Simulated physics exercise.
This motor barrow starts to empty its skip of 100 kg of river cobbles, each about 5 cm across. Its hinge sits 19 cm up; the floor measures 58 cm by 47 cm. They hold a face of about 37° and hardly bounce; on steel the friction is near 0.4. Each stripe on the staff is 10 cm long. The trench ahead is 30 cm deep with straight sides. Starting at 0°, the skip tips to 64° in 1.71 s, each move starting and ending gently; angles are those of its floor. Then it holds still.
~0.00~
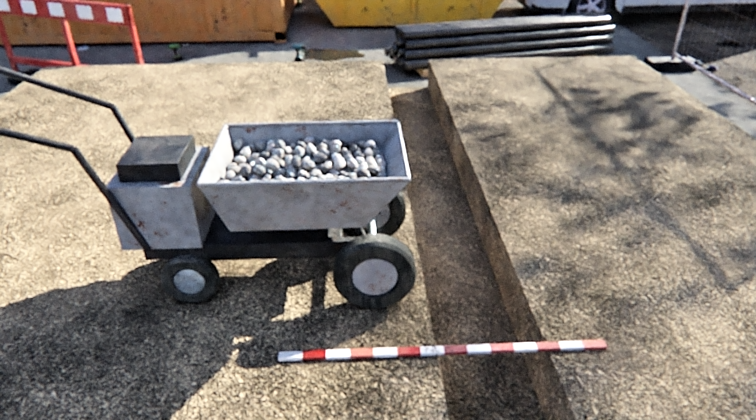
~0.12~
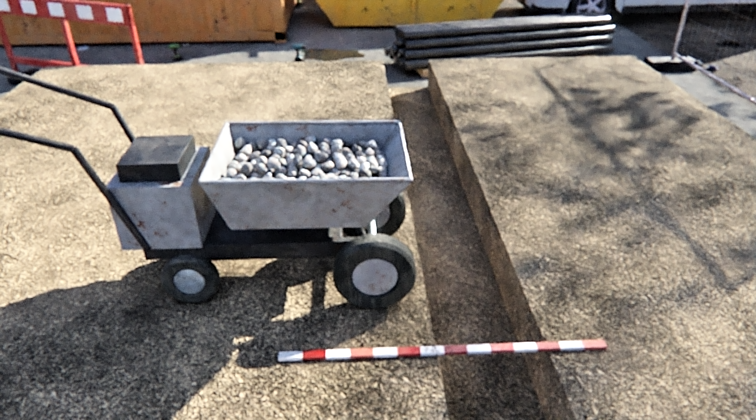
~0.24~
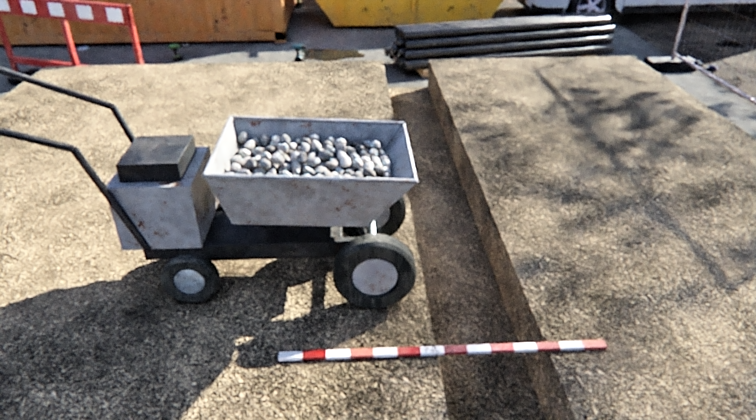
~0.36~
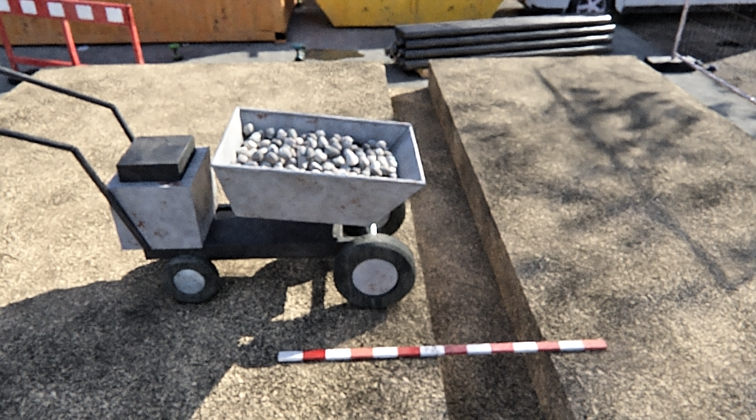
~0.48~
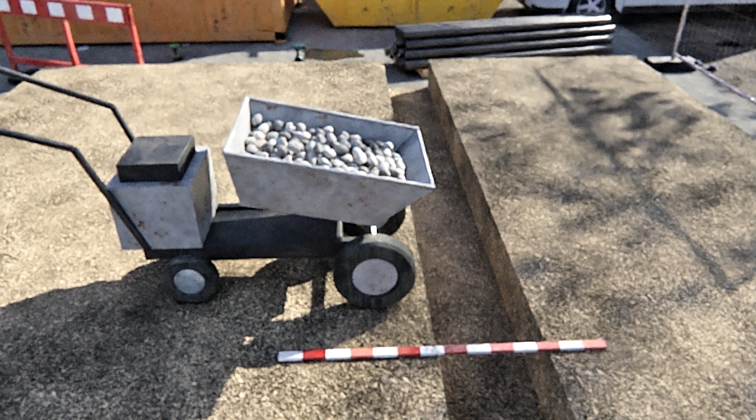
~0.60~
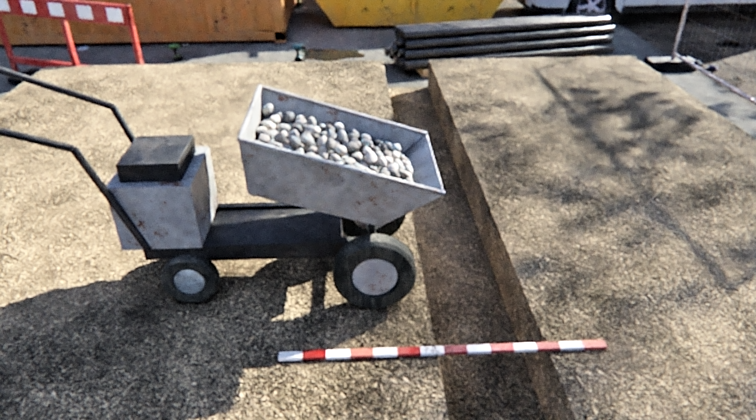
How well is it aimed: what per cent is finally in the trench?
Close to 66 in a hundred.
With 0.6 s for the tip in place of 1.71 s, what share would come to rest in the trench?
Then about 45 per cent.
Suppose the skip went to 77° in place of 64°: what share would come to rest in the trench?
It would be near 70 per cent.
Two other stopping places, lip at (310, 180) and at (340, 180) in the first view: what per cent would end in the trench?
About 65 and 90 per cent.
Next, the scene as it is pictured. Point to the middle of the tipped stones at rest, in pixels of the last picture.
Around (490, 299).
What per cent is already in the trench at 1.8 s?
About 20 per cent by then.
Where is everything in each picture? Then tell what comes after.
Lip at (410, 180), floor tilted 0°, highest stones at (303, 153), in the first frame.
The skip is at 1°, its lip at (412, 180); the top of the load is at (304, 152); the stones move at 0.1 m/s on average, in the second frame.
Lip at (417, 182), floor tilted 3°, highest stones at (301, 149); the stones move at 0.2 m/s on average, in the third frame.
The skip is at 7°, its lip at (425, 184); the top of the load is at (269, 143); the stones move at 0.3 m/s on average, in the fourth frame.
Lip at (434, 188), floor tilted 12°, highest stones at (275, 136); the stones move at 0.4 m/s on average, in the fifth frame.
The skip is at 18°, its lip at (444, 194); the top of the load is at (274, 124); the stones move at 0.4 m/s on average, in the sixth frame.
After 1.3 s the floor is at 54°; 100 % in the skip; the foremost stones are at (470, 206).
After 1.8 s the floor is at 64°; 69 % in the skip, 22 % in the trench, 9 % past the trench; the foremost stones are at (550, 262).
After 2.2 s the floor is at 64°; 42 % in the skip, 37 % in the trench, 21 % past the trench; the foremost stones are at (605, 255).
After 4.1 s the floor is at 64°; 13 % in the skip, 66 % in the trench, 21 % past the trench; the foremost stones are at (628, 253).
